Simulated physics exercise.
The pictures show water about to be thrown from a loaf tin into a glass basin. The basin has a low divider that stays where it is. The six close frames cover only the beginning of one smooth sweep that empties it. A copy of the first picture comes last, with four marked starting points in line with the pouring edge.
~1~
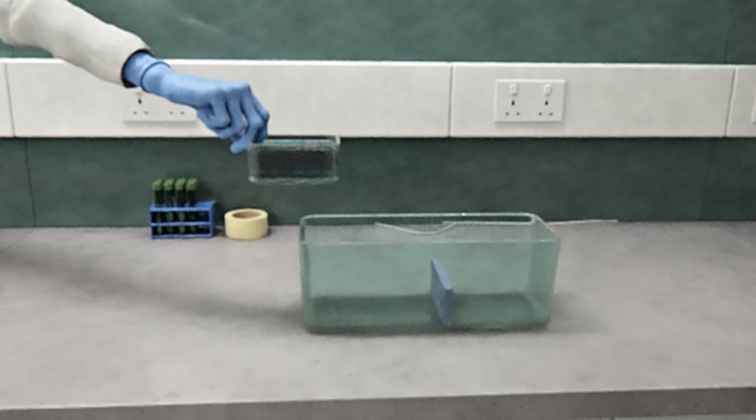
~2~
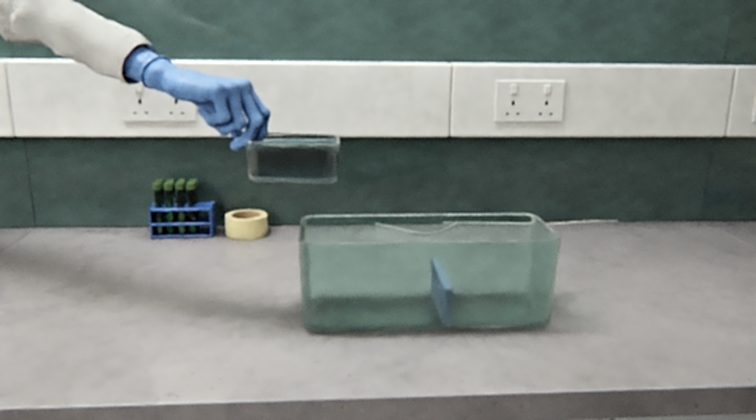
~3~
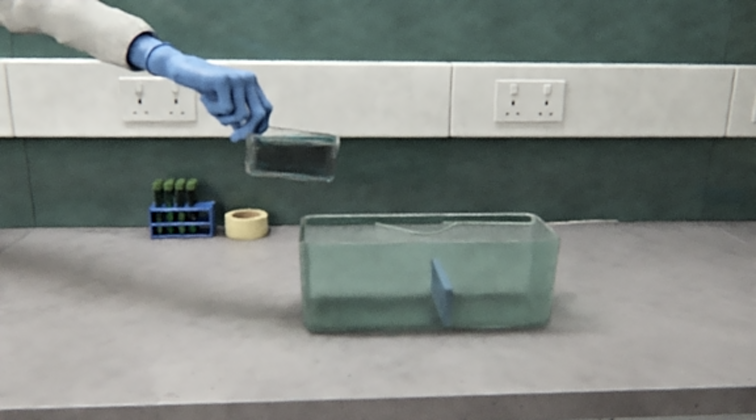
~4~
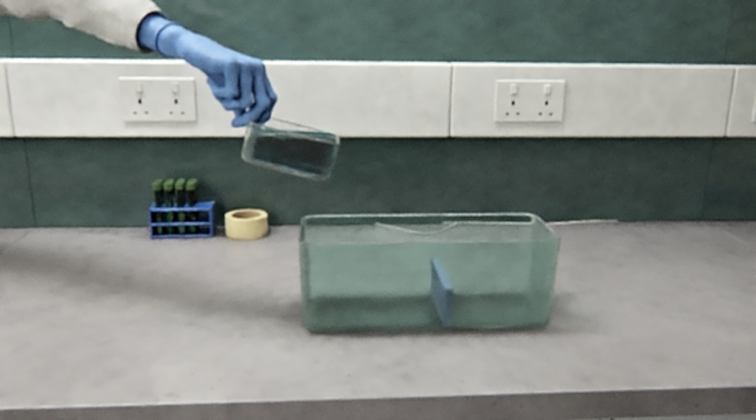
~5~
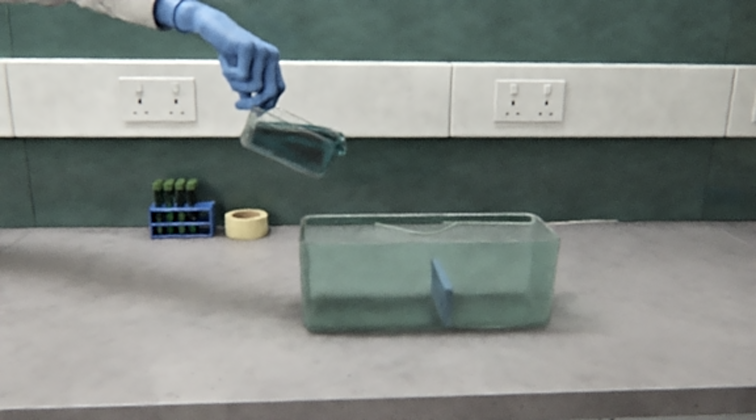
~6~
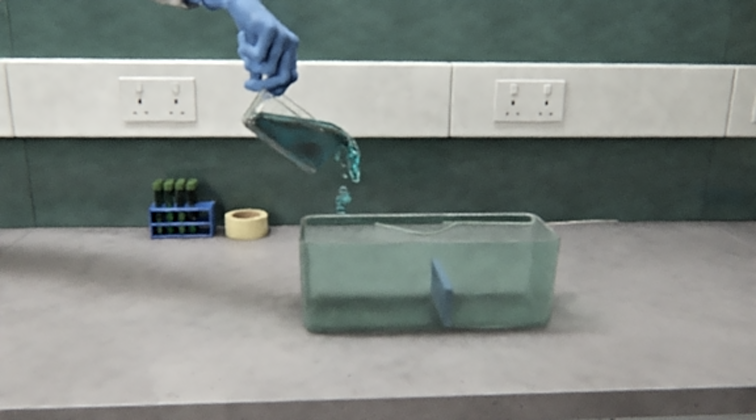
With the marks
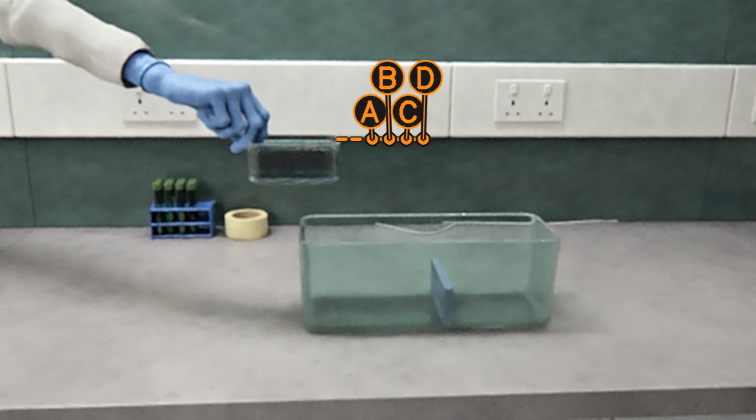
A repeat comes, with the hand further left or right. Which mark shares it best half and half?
A works best here.
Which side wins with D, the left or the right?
The right side.
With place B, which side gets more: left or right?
The right side.
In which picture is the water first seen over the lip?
In picture 5.
In orange, A at (372, 139); B at (389, 139); C at (406, 139); D at (423, 139).
For place A, about 48 % ends left of the wall and 50 % right of it.
For place B, about 25 % ends left of the wall and 73 % right of it.
For place C, about 8 % ends left of the wall and 91 % right of it.
For place D, about 5 % ends left of the wall and 94 % right of it.
